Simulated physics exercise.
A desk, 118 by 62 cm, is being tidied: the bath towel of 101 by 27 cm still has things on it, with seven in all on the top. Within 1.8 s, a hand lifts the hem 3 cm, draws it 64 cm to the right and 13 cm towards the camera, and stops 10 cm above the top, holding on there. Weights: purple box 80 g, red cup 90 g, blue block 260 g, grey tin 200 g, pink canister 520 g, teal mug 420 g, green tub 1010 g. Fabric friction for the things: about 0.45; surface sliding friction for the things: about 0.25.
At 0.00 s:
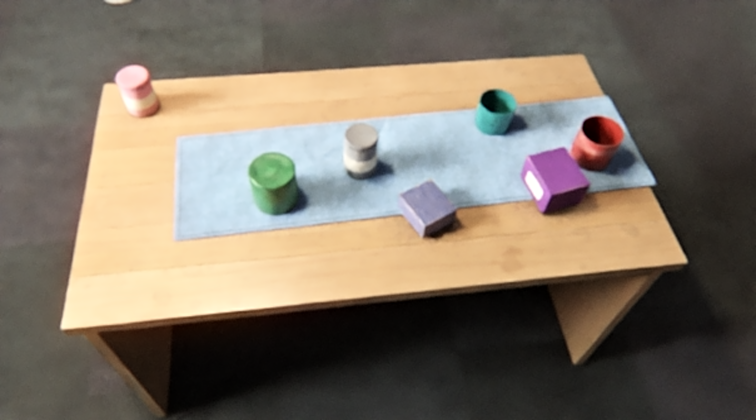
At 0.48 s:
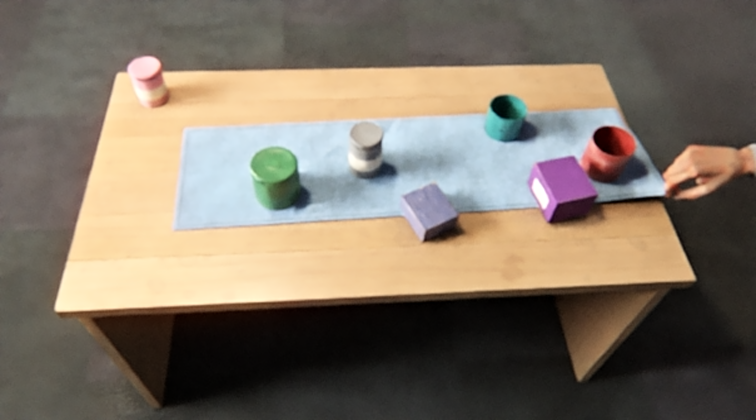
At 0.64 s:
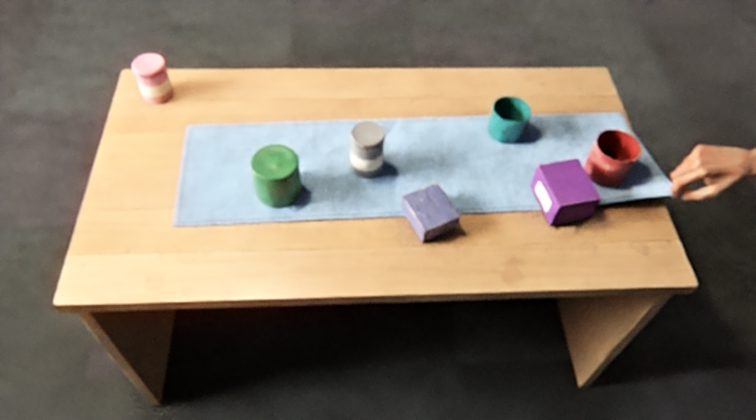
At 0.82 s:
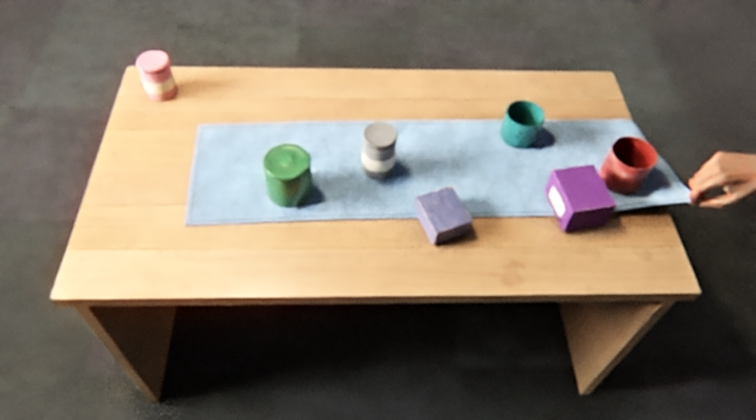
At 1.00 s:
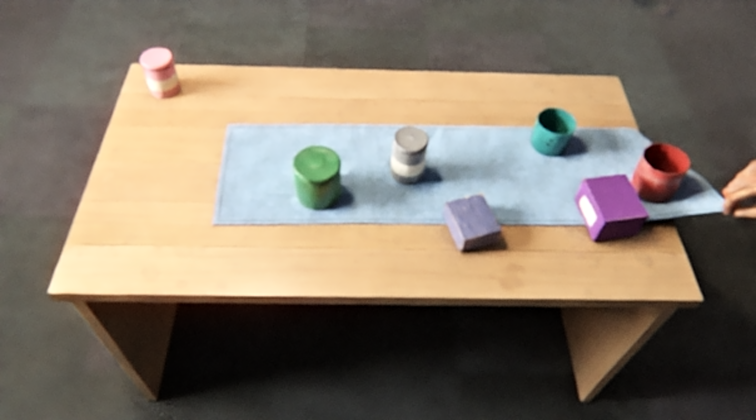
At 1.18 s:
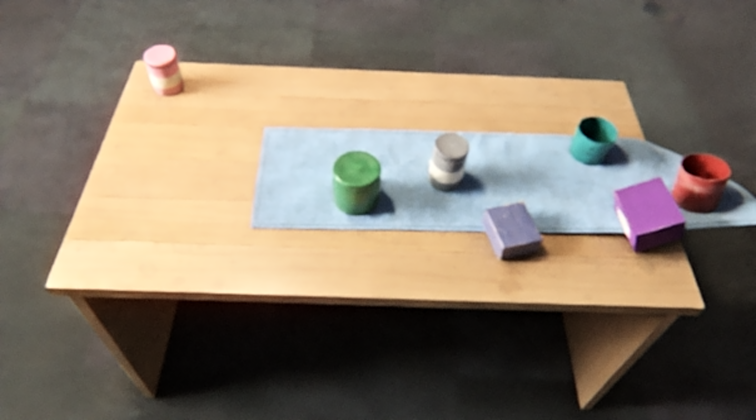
A hand pulls the blue cloth rightward across the table, carrying six objects along with it.
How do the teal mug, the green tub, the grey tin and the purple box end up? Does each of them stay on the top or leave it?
Outcome: The teal mug leaves the top, the green tub stays put on top, the grey tin leaves the top, the purple box leaves the top.
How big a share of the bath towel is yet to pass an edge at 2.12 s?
Share within the edges: Approx. 40 %.
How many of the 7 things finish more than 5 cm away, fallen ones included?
The count is 6.
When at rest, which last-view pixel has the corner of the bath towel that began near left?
(524, 205).
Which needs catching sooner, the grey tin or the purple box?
The purple one goes first.
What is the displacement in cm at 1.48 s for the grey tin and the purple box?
Lab note - grey tin displaced 30 cm, purple box displaced 30 cm.
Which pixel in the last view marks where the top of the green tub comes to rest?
Somewhere around (655, 207) is where it ends up.
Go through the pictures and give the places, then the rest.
In the first picture, shows, teal mug (498, 102); green tub (272, 169); grey tin (361, 135); purple box (559, 169); bath towel corners (174, 241) (177, 138) (608, 97) (656, 185).
In the second picture, shows, bath towel corners (173, 230) (185, 129); grip (671, 195).
In the third picture, shows, bath towel corners (173, 227) (187, 126); grip (679, 195).
In the fourth picture, shows, blue block (444, 208); teal mug (525, 113); grey tin (380, 133); bath towel corners (185, 225) (199, 125); grip (697, 202).
In the fifth picture, shows, blue block (473, 215); teal mug (557, 121); grey tin (411, 138); bath towel corners (213, 225) (228, 125); grip (730, 212).
In the sixth picture, shows, teal mug (598, 130); green tub (357, 168); grey tin (452, 145); purple box (655, 203); bath towel corners (251, 228) (265, 128).
By 1.5 s, 70 % of the bath towel is still over the top; teal mug 33 cm off its start, grey tin 32 cm off its start, green tub 32 cm off its start.
By 1.8 s, 50 % of the bath towel is still over the top; teal mug over the edge, purple box over the edge, grey tin 49 cm off its start.
By 2.1 s, 40 % of the bath towel is still over the top; purple box over the edge, grey tin 64 cm off its start at (704, 183), green tub 61 cm off its start at (602, 199).
By 2.4 s, 30 % of the bath towel is still over the top; grey tin over the edge, green tub 70 cm off its start, purple box over the edge.
By 4.0 s, 30 % of the bath towel is still over the top; grey tin over the edge, green tub 71 cm off its start at (655, 207), purple box over the edge, teal mug over the edge.
